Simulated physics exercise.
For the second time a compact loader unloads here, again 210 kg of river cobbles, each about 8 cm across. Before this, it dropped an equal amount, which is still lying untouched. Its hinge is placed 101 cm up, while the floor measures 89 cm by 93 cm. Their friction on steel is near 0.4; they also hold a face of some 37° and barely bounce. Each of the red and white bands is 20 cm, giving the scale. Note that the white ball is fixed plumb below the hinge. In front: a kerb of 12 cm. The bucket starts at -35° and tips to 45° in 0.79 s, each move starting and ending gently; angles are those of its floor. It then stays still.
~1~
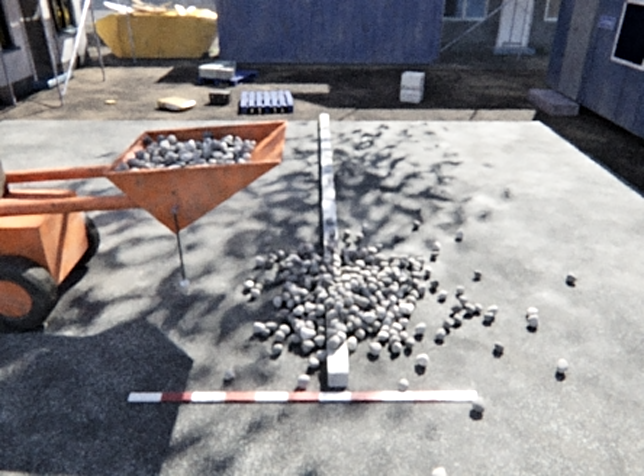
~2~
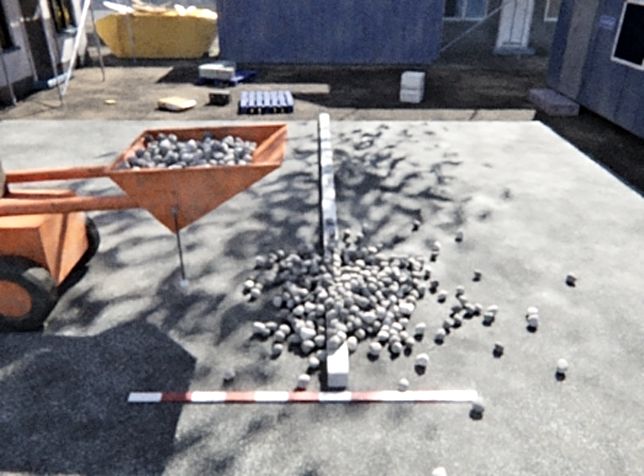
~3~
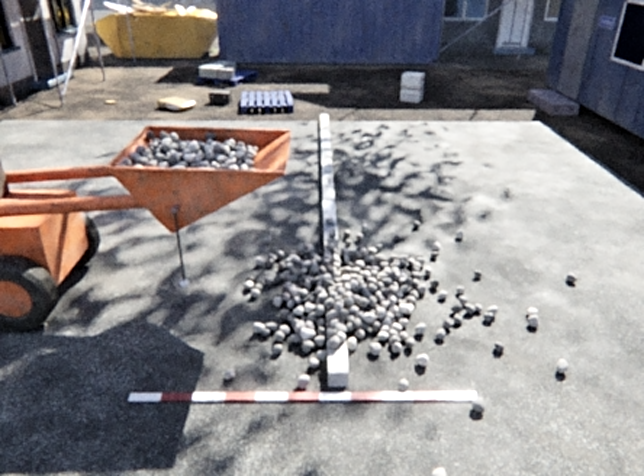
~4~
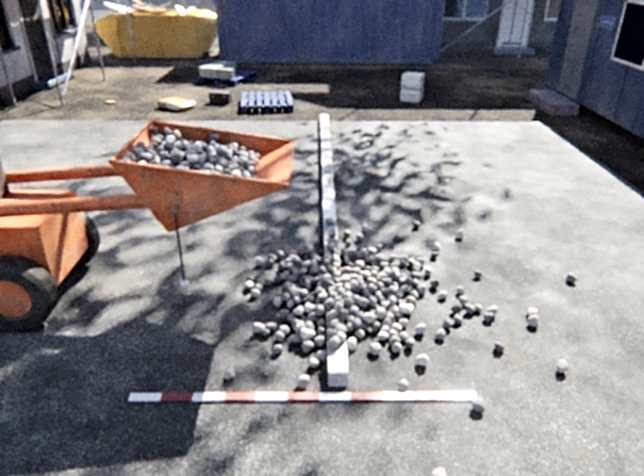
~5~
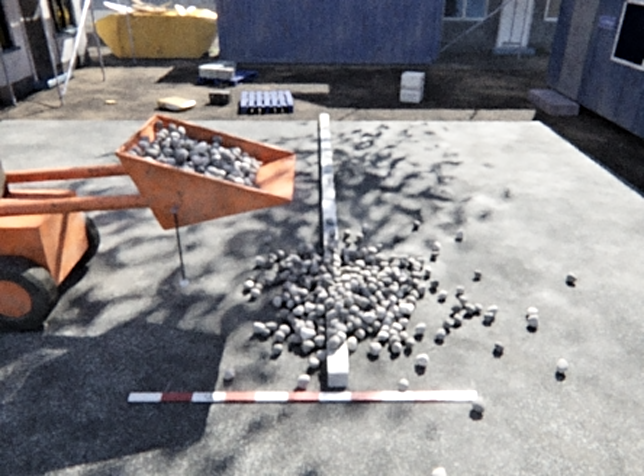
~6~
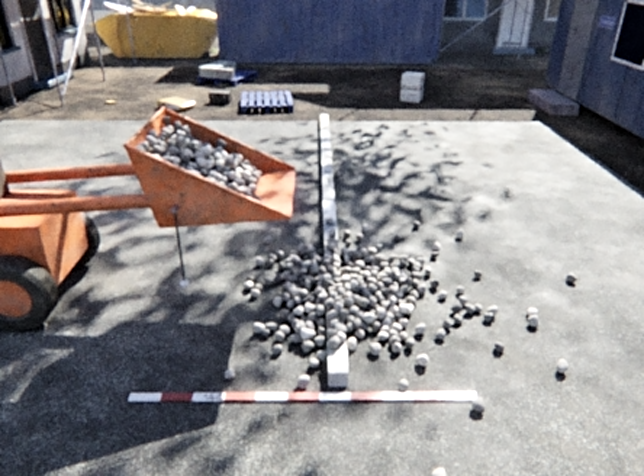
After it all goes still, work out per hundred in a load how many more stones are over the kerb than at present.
Around 4 stones per hundred.
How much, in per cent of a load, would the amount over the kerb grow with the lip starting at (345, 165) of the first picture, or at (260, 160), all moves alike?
65 %, then 5 %.
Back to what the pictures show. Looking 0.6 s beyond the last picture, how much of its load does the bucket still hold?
About 75 percent.
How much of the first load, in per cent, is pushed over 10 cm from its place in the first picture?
Roughly 5 percent.
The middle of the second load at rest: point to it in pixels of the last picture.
Middle: Approx. (284, 285) px.
Then, 0.3 s after the last picture the floor is at 32°; in per cent of one load, 100 in the bucket, 47 on this side of the kerb, 53 over the kerb; the foremost stones are at (512, 298).
Then, 0.6 s after the last picture the floor is at 45°; in per cent of one load, 75 in the bucket, 72 on this side of the kerb, 53 over the kerb; the foremost stones are at (512, 298).
Then, 0.9 s after the last picture the floor is at 45°; in per cent of one load, 8 in the bucket, 138 on this side of the kerb, 54 over the kerb; the foremost stones are at (512, 298).
Then, 3.4 s after the last picture the floor is at 45°; in per cent of one load, 0 in the bucket, 143 on this side of the kerb, 57 over the kerb; the foremost stones are at (512, 298). Net gain over the kerb, 4.
